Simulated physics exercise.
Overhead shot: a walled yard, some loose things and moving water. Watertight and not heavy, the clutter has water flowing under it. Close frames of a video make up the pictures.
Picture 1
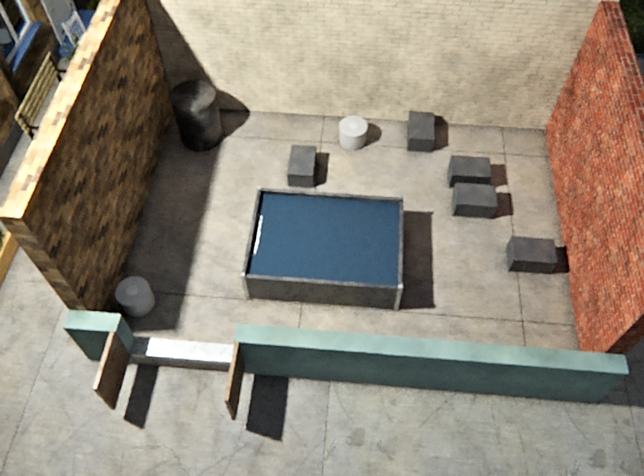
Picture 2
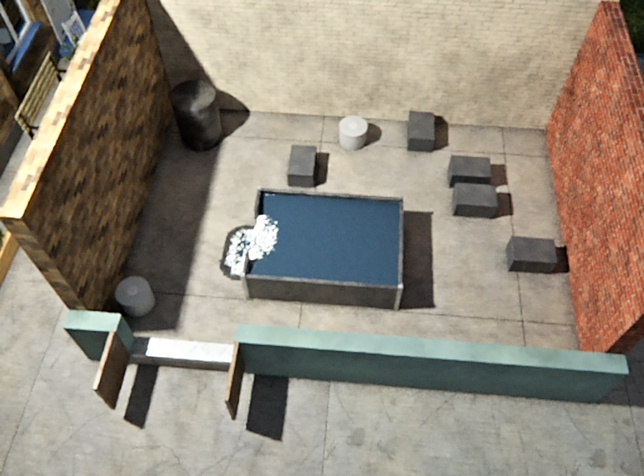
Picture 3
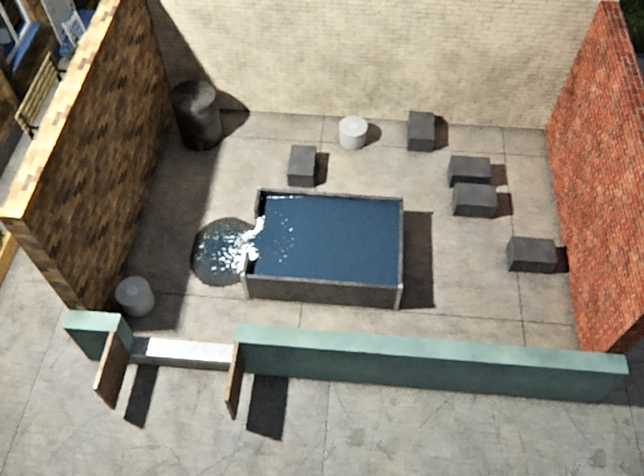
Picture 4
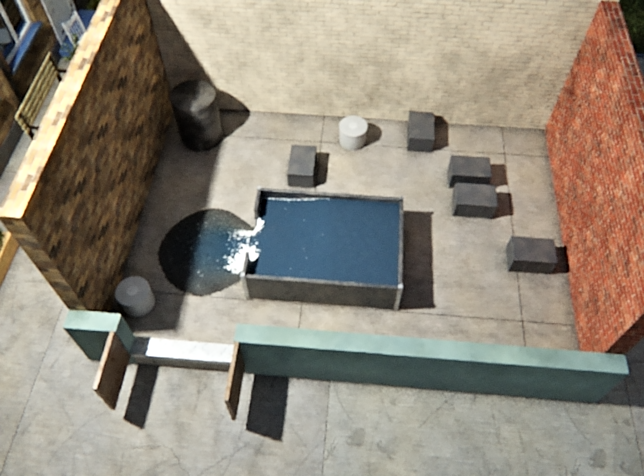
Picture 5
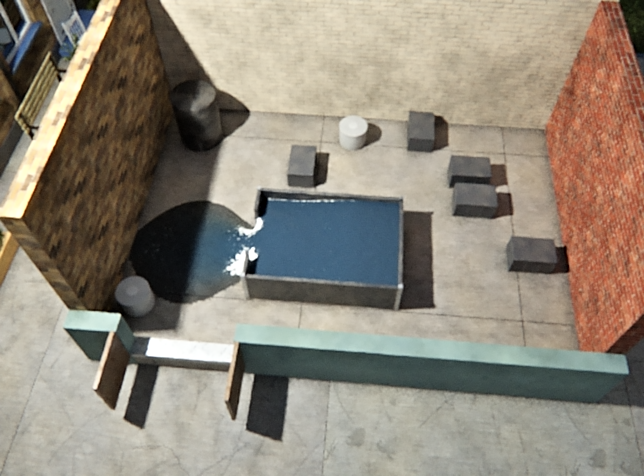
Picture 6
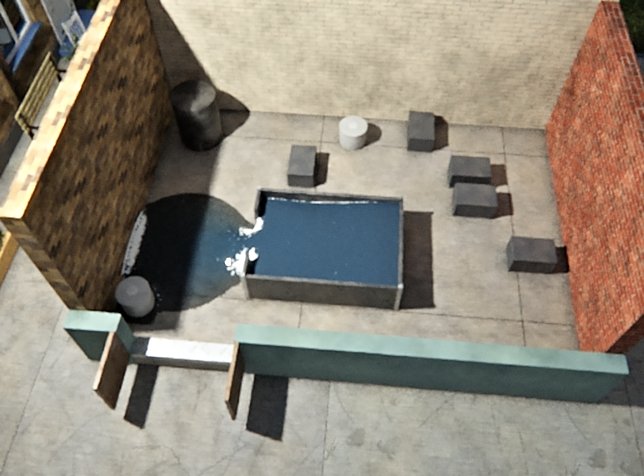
Water bursts through the left side of a raised rectangular tank in a walled yard, seen from high above by a still camera. Dark grey blocks sit behind and right of the tank, with pale and dark cylinders around it, between patterned brown, cream and red walls and a low green one. Foaming white at first, the water spreads leftward as a dark, rounded pool, reaching the brown wall and the near-left cylinder, which darkens but stays put.
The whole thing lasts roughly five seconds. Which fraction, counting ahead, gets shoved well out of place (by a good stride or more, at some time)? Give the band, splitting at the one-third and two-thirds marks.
Share shifted well: Low, below a third.
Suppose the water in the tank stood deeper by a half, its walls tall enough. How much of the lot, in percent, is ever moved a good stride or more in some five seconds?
Share displaced: Approx. 60 percent.
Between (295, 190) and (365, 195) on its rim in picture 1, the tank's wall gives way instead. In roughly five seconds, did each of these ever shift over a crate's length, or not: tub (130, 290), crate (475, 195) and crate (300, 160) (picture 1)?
Each in turn, never travels that far, never travels that far, ends up that far off.
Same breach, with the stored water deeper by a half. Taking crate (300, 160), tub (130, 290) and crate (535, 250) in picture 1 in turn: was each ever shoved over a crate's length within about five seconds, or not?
First one reached the mark, second one reached the mark, third one stopped before it.
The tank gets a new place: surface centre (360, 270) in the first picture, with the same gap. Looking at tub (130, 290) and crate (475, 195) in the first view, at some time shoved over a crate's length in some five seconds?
Going in the order given, the first got carried that far and the second did not get there.
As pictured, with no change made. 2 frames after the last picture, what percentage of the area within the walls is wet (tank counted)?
25 %.
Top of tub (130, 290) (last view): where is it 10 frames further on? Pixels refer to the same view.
It should be near (160, 317).
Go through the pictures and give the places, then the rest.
The first frame shows a tub at (132, 291) rests on the ground; a tub at (353, 126), on the bottom; 0 of 7 have shifted.
The second frame shows a tub at (132, 291) rests on the ground; a tub at (353, 126) rests on the ground; 0 of 7 have shifted.
The third frame shows a tub at (132, 291), on the bottom; a tub at (353, 126) rests on the ground; 0 of 7 have shifted.
The fourth frame shows a tub at (132, 291) rests on the ground; a tub at (353, 126), on the bottom; 0 of 7 have shifted.
The fifth frame shows a tub at (132, 291), on the bottom; a tub at (353, 126), on the bottom; 0 of 7 have shifted.
The sixth frame shows a tub at (132, 291) rests on the ground; a tub at (353, 126), on the bottom; 0 of 7 have shifted.
A moment on, 0 of 7 are well off their spots; 0 afloat.
Next, 1 of 7 are well off their spots; 0 afloat.
Later, 1 of 7 are well off their spots; 0 afloat.
In the end, 1 of 7 are well off their spots, and 1 have been at some point; 0 afloat.
